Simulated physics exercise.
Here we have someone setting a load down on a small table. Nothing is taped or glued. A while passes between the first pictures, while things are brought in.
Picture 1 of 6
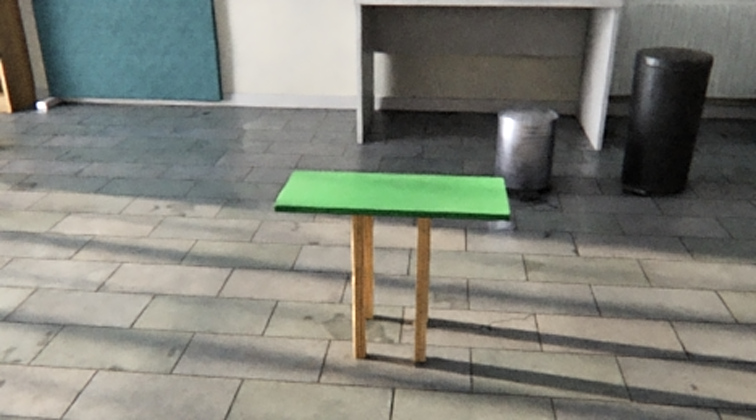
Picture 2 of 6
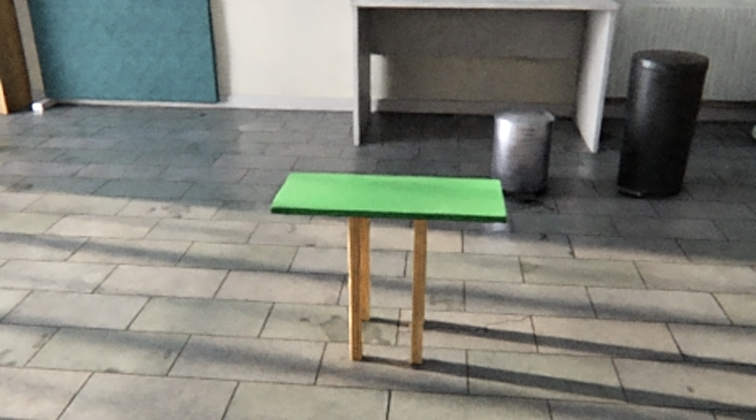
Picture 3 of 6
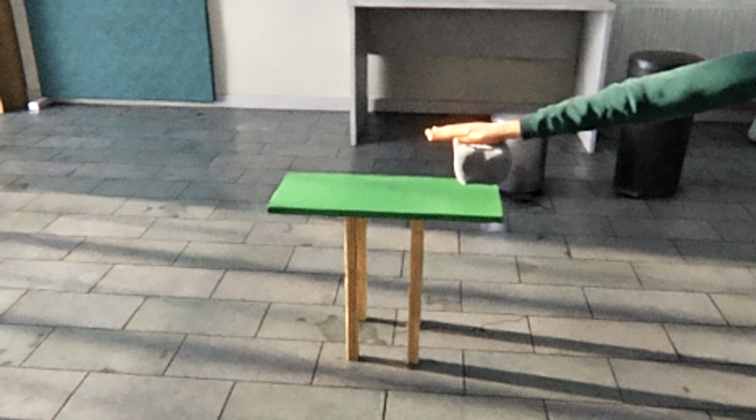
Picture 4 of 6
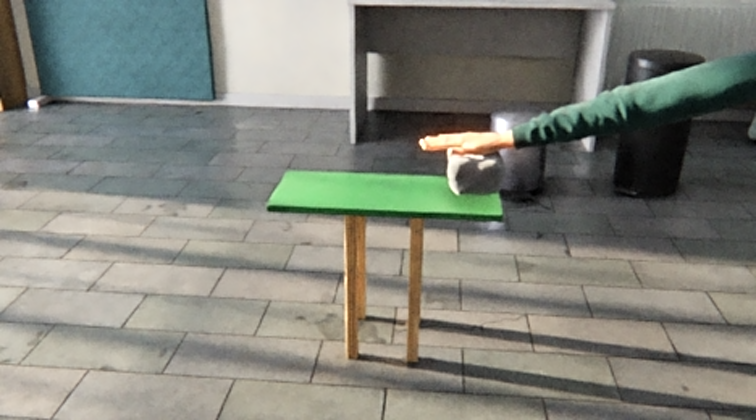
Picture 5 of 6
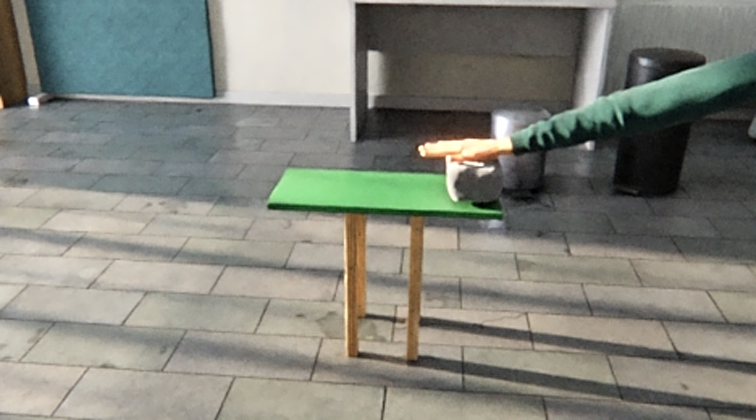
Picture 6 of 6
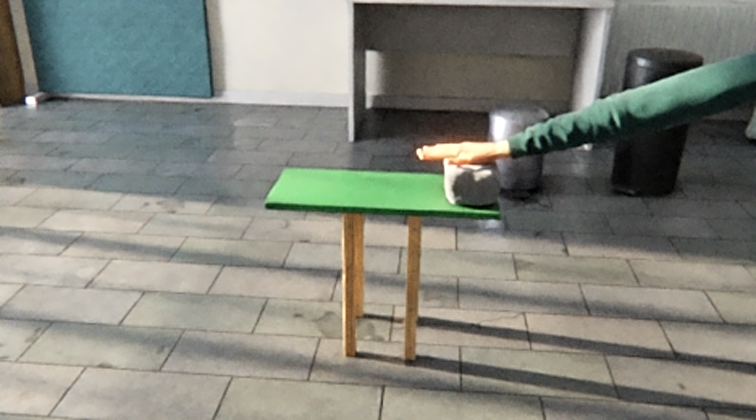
An arm in a green sleeve lowers a grey cushion onto the right end of a green trestle.
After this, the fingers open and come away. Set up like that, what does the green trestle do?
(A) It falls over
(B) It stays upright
The answer is B.
Then, 0.30 s later than the last frame, green trestle at rest near (385, 193).
When it is over, the green trestle keeps steady, near (385, 193).
